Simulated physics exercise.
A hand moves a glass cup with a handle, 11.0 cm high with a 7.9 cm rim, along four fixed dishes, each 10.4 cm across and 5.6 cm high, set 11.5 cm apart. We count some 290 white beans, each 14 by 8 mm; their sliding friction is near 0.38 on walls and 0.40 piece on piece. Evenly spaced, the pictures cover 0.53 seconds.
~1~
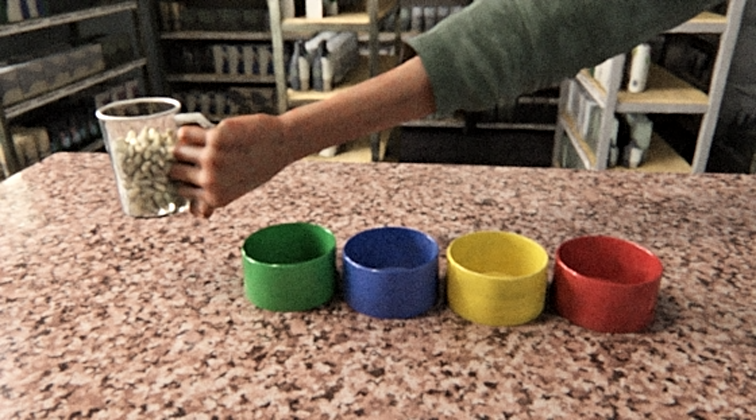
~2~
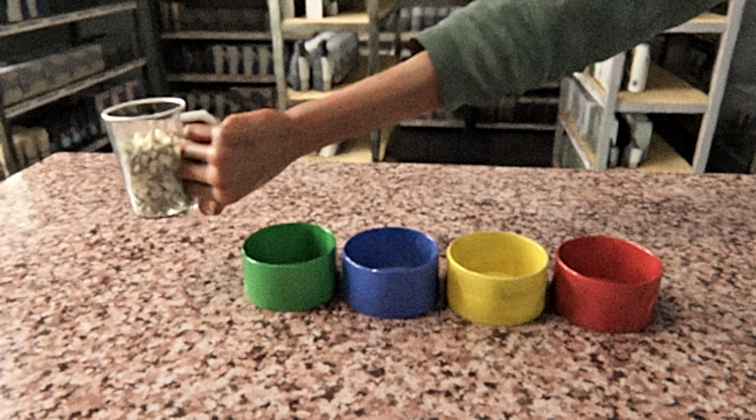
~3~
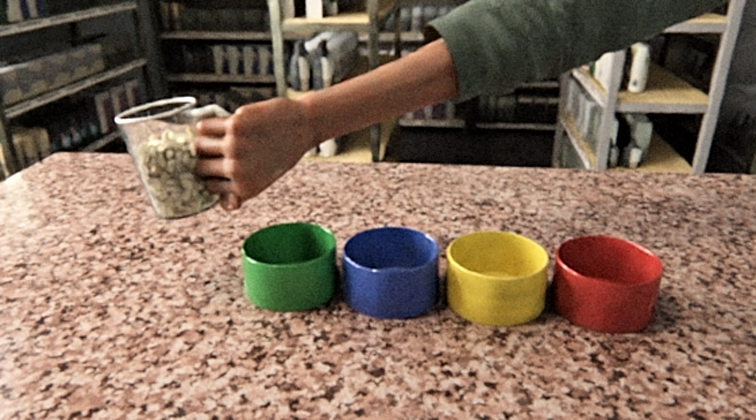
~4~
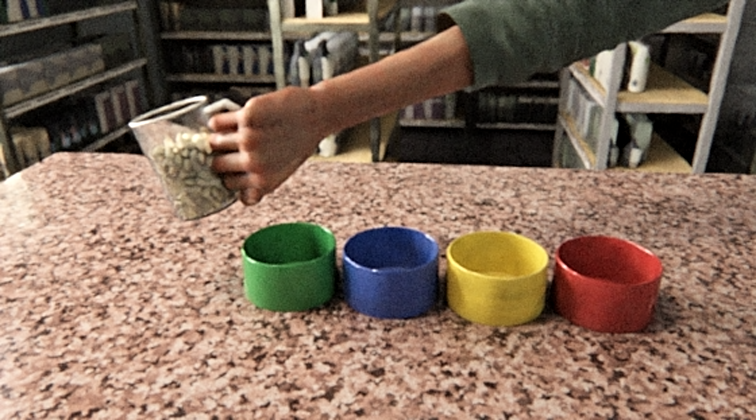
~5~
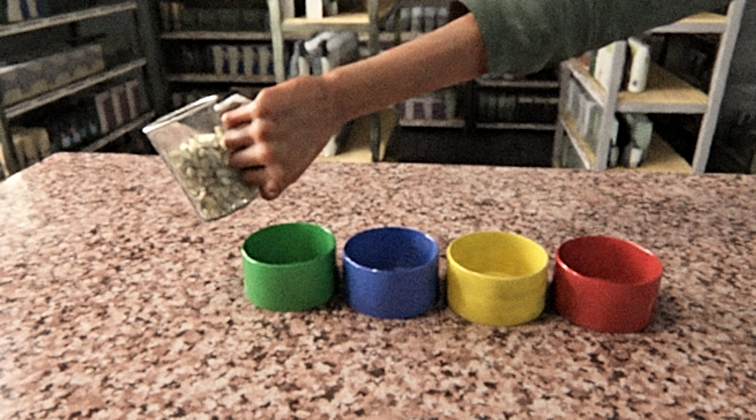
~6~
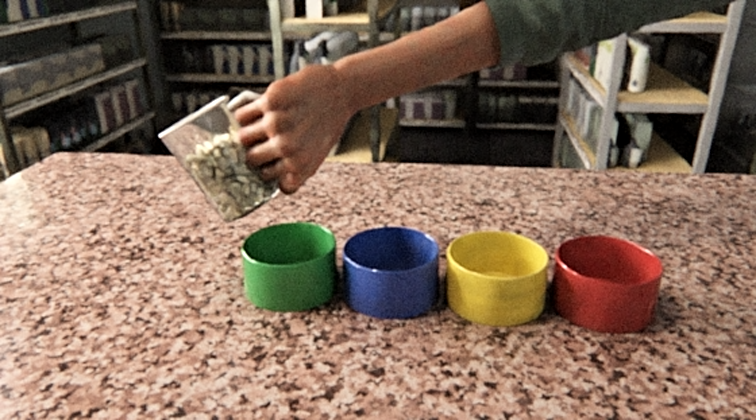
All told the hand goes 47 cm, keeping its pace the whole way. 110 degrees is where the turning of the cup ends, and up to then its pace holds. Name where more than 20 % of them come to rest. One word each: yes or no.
Red: No; blue: Yes; green: No; yellow: Yes; counter: No.
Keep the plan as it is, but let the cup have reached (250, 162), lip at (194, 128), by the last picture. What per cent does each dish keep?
Red 0, blue 0, green 0, yellow 100.
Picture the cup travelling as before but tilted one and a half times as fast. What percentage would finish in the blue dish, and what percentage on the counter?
The blue dish would get 40 and the counter 10.
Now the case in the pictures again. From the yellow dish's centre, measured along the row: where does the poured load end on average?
It ends up around 5 cm from that dish's centre, over to the left.
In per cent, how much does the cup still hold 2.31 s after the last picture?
Approx. 10 % - an estimate.
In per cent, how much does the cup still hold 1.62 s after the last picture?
Somewhere close to 50 percent.
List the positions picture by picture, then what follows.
The first picture shows cup at (149, 159), tilt 0 degrees, lip at (104, 108), moved 0.0 cm; middle of the pieces at (151, 169); green dish at (289, 243); blue dish at (391, 248); yellow dish at (497, 254); red dish at (608, 259).
The second picture shows cup at (156, 159), tilt 3 degrees, lip at (110, 110), moved 0.8 cm; middle of the pieces at (159, 169).
The third picture shows cup at (173, 160), tilt 9 degrees, lip at (123, 115), moved 2.8 cm; middle of the pieces at (177, 170).
The fourth picture shows cup at (190, 160), tilt 15 degrees, lip at (136, 121), moved 4.7 cm; middle of the pieces at (195, 170).
The fifth picture shows cup at (207, 161), tilt 22 degrees, lip at (151, 126), moved 6.6 cm; middle of the pieces at (213, 171).
The sixth picture shows cup at (224, 161), tilt 28 degrees, lip at (165, 133), moved 8.5 cm; middle of the pieces at (231, 171); green dish at (289, 243); blue dish at (391, 248); yellow dish at (497, 254); red dish at (608, 259).
Then, 0.97 s after the last picture, tilt 87 degrees; cup holds 100 %.
Then, 1.62 s after the last picture, tilt 110 degrees; cup holds 50 %, blue 40 %.
Then, 2.31 s after the last picture, tilt 110 degrees; cup holds 10 %, blue 45 %, yellow 35 %.
In the end, red 0 %, blue 45 %, green 0 %, yellow 45 %, counter 10 %.
